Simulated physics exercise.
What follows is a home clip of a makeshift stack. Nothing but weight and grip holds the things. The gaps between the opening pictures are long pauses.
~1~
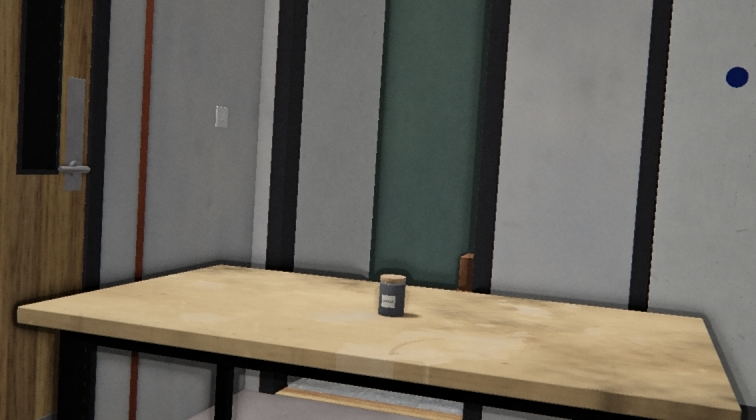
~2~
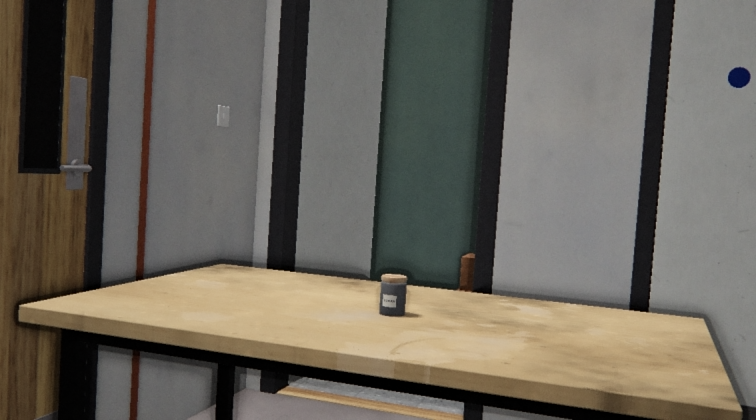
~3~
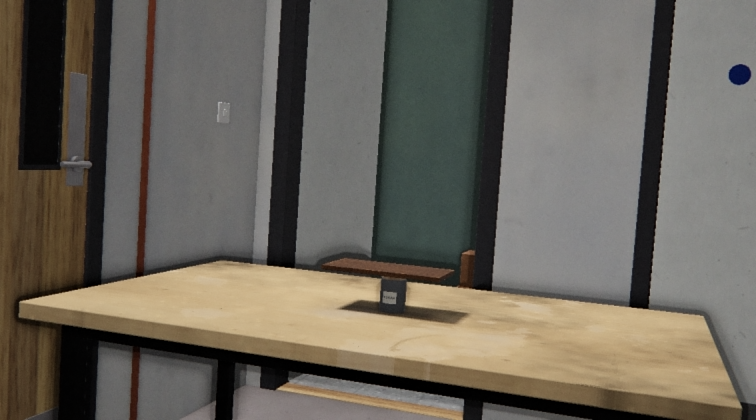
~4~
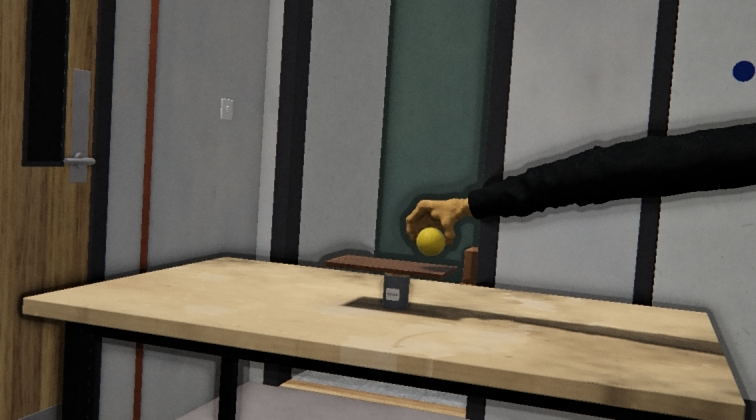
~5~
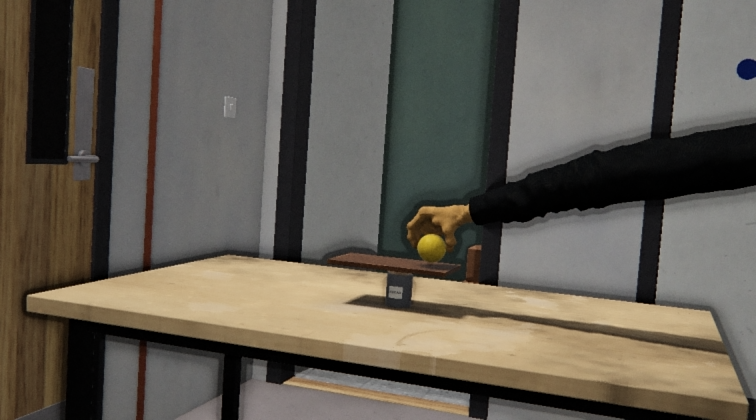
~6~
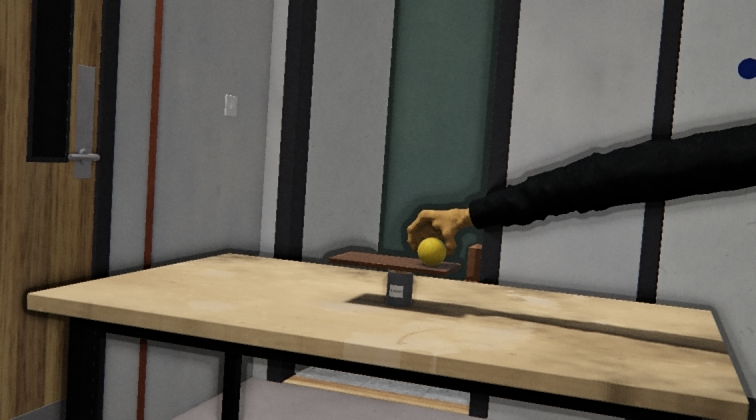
On a pale wooden table in a grey-walled room, a small dark jar sits alone until a brown flat surface appears behind it; then a black-sleeved arm reaches in from the right, lowering a yellow lemon slightly above the jar.
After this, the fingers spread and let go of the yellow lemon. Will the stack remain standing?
Yes.
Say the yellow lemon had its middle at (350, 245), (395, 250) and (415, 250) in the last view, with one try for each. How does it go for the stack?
Topples, stands firm, stands firm.
Then, 0.20 s later than the last frame, all is still.
Then, 0.40 s later than the last frame, yellow lemon resting near (432, 252).
When it is over, all 3 as before. End places, in pixels of the last picture, yellow lemon near (432, 252). The stack keeps its balance.
